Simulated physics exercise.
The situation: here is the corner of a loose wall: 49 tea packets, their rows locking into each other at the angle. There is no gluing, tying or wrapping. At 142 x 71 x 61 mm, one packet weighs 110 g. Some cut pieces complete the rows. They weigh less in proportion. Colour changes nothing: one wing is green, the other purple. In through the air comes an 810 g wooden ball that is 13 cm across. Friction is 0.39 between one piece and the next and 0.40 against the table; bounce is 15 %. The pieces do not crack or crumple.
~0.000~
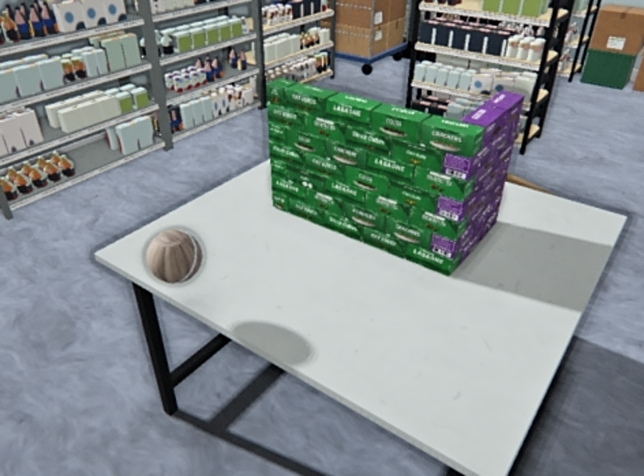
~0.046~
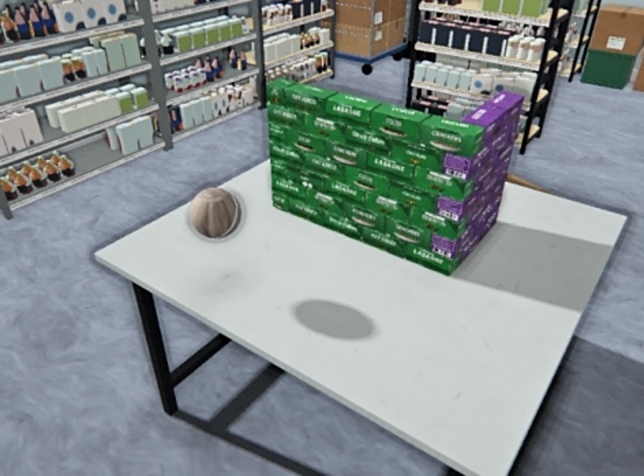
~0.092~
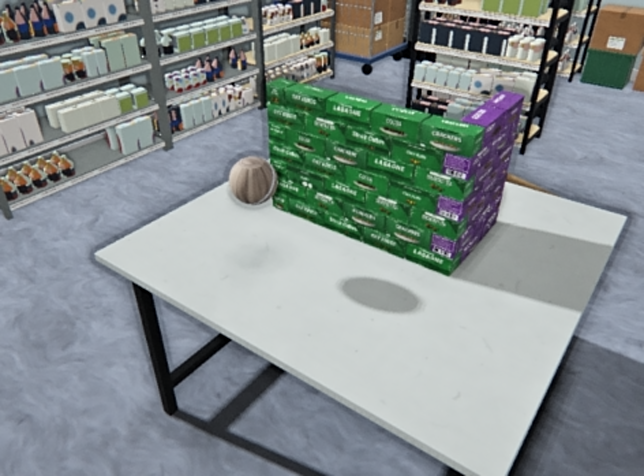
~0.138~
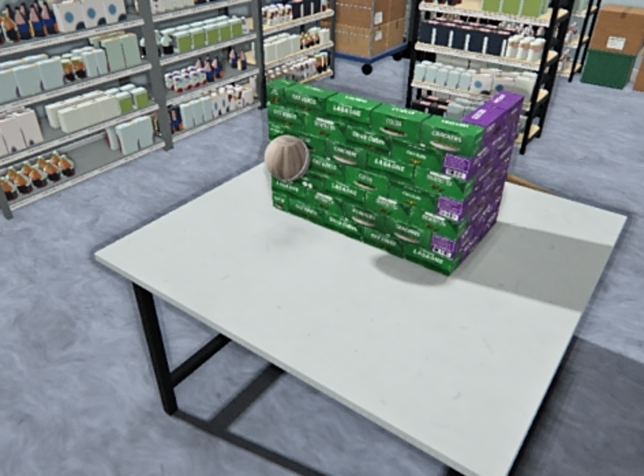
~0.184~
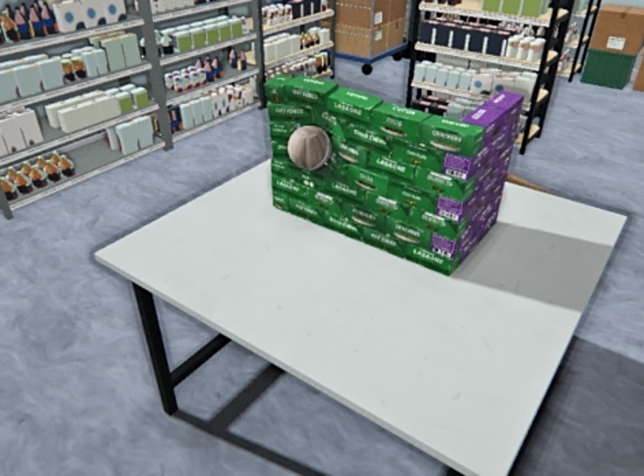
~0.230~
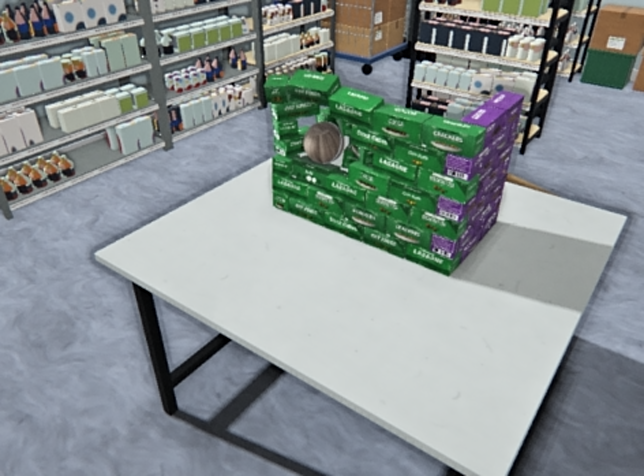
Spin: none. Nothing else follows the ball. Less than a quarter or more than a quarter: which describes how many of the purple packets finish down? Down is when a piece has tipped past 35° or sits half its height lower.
Finishing down: Fewer than one in four.
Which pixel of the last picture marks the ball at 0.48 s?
(374, 152), roughly.
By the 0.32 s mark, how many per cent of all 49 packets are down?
10 per cent at that moment.
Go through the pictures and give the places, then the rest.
In the first picture (pixels give the middle of a visible side), ball (175, 257) 47 cm from contact, 3.4 m/s; top purple packet (484, 115); top green packet (275, 96); none has stirred.
In the second picture, ball (216, 213) 33 cm from contact, 3.3 m/s; top purple packet (484, 115).
In the third picture, ball (254, 181) 18 cm from contact, 3.2 m/s; top purple packet (484, 115).
In the fourth picture, ball (287, 159) 38 mm from contact, 3.1 m/s; top purple packet (484, 115).
In the fifth picture, ball (310, 148) after contact, 1.9 m/s; top purple packet (484, 115); top green packet (275, 95) 9° from how it stood; steepest lean 9°, the packet at (305, 98); movement in 13 of them.
In the sixth picture, ball (324, 143) after contact, 1.6 m/s; top purple packet (484, 115); top green packet (276, 95) 12° from how it stood; steepest lean 25°, the packet at (309, 96); movement in 19 of them.
After 0.32 s, ball still moving; none of the 17 purple packets down (4 of 49 in all colours); top purple packet unmoved; top green packet 26° from how it stood.
After 0.48 s, ball still moving; none of the 17 purple packets down (10 of 49 in all colours); top purple packet unmoved; top green packet on its side.
After 0.88 s, ball still moving; none of the 17 purple packets down (12 of 49 in all colours); top purple packet unmoved; top green packet on its side.
In the end (1.8 s), ball rolling away; none of the 17 purple packets down (12 of 49 in all colours); top purple packet unmoved; top green packet on its side. That is 0 per cent. From the last view, middles, top purple packet near (482, 126), top green packet near (259, 203).
